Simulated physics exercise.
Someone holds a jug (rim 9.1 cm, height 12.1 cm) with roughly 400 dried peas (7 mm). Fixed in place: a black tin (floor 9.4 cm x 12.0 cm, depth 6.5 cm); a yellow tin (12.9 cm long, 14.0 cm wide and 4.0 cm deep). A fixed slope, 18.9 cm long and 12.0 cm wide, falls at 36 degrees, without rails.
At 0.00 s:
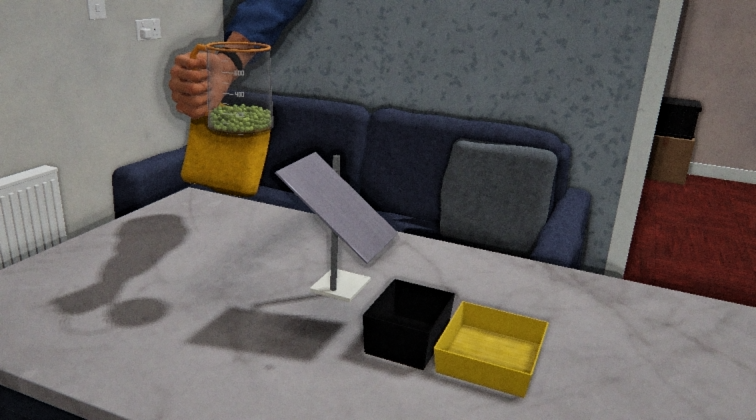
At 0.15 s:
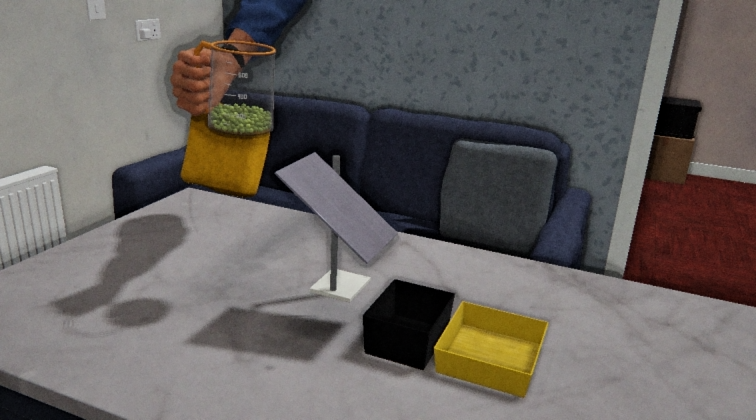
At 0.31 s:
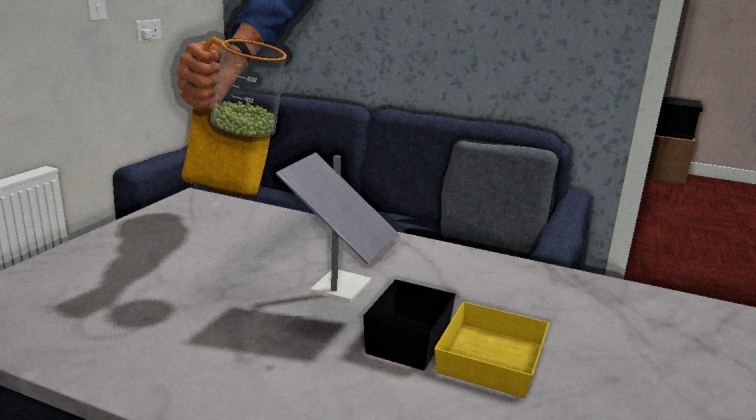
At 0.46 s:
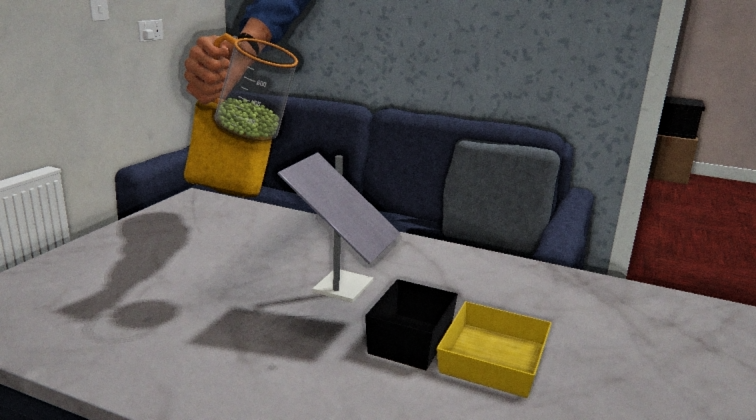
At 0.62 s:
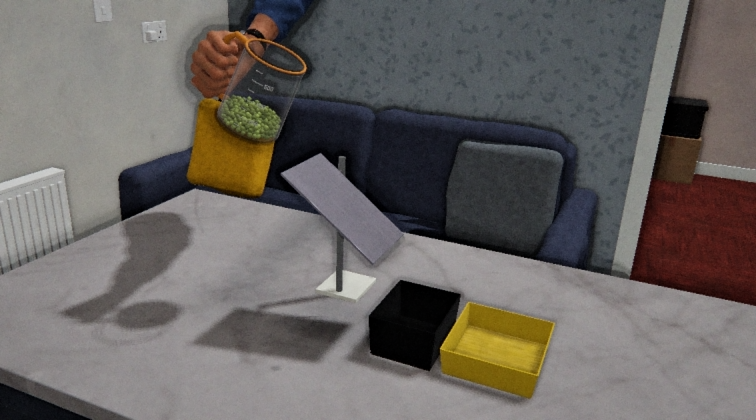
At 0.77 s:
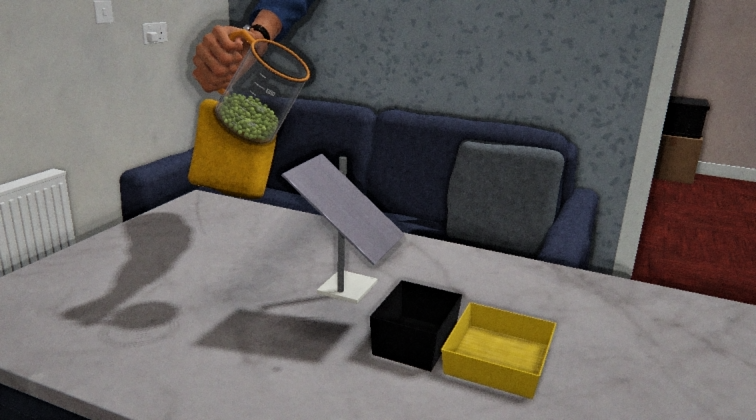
A hand-held clear jug of green dried peas tilting steadily rightward above a marble table with a sloped board and two tins.
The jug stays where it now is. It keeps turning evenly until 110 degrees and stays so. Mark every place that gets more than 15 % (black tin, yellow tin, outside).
Black tin: Yes, yellow tin: No, outside: Yes.
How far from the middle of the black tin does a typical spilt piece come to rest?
Roughly 30 cm.
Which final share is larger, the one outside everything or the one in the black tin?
The larger share is in the black tin.
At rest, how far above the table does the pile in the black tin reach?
Some 2.0 cm.
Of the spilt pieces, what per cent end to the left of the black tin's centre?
About 80 per cent.
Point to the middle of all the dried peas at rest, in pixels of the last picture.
Near (398, 334).
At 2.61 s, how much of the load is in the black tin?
Near 0 per cent so far.
After 1.32 s, tilt 59 degrees; jug 100 %; middle of all pieces near (245, 110).
After 1.78 s, tilt 81 degrees; jug 100 %; middle of all pieces near (241, 103).
After 2.20 s, tilt 101 degrees; jug 100 %; middle of all pieces near (246, 104).
Then, at 2.61 s, tilt 110 degrees; slope 30 %, jug 65 %, in the air 5 %; middle of all pieces near (279, 140).
At rest (4.5 s), slope 0 %, outside 40 %, jug 0 %, black tin 55 %, yellow tin 0 %.
